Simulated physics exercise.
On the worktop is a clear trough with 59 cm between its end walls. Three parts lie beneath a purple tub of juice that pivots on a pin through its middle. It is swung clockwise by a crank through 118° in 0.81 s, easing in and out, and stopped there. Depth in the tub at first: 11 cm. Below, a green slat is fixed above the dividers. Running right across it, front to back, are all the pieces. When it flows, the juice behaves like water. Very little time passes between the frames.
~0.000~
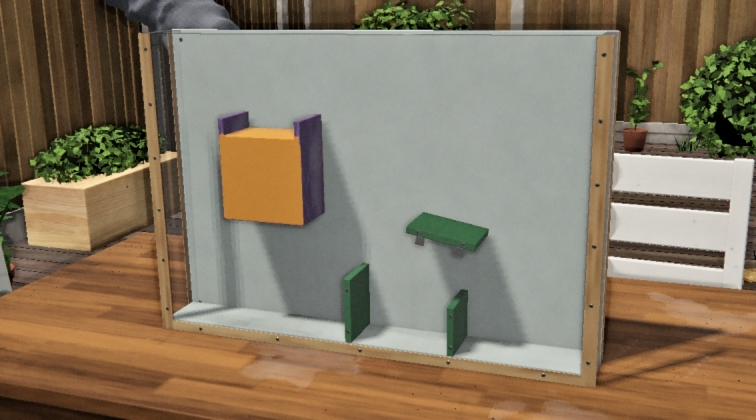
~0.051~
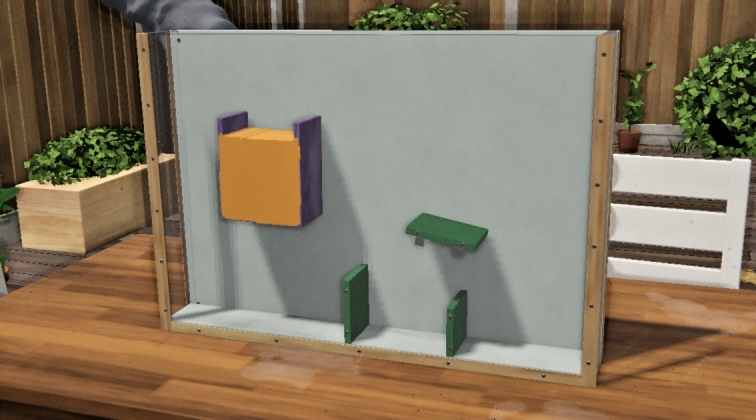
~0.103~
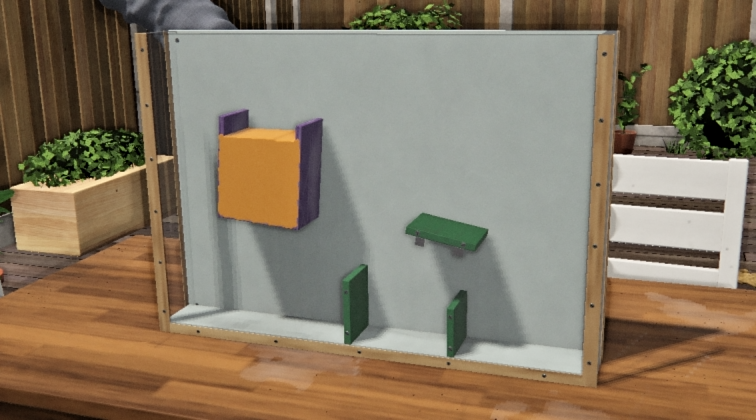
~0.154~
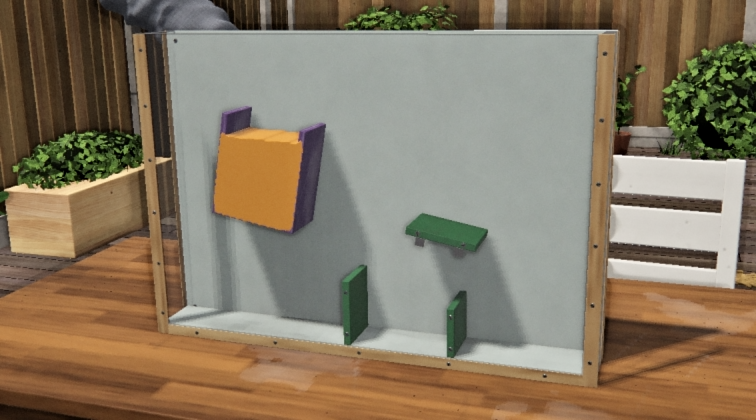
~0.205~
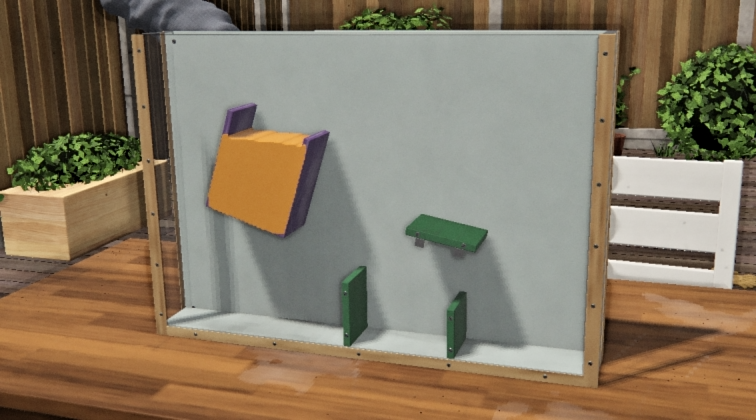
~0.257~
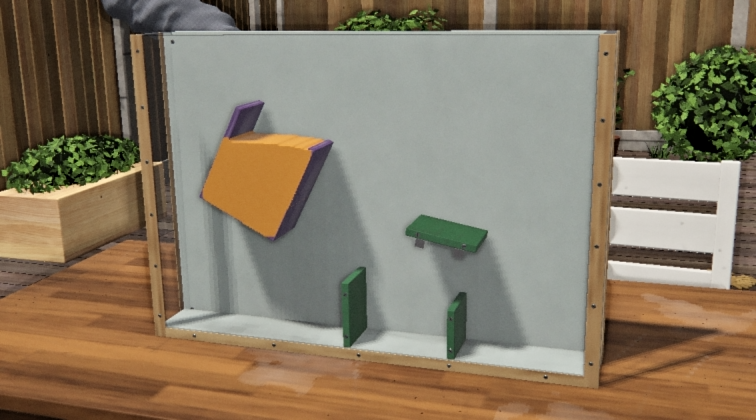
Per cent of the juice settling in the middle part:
Roughly 45 out of 100.
By 0.45 s the parts hold 0, 0 and 0 per cent, with 100 still above them.
By 0.70 s the parts hold 5, 40 and 0 per cent, with 55 still above them.
By 1.02 s the parts hold 43, 43 and 5 per cent, with 8 still above them.
At rest it is 51 per cent left, 43 middle, 6 right.
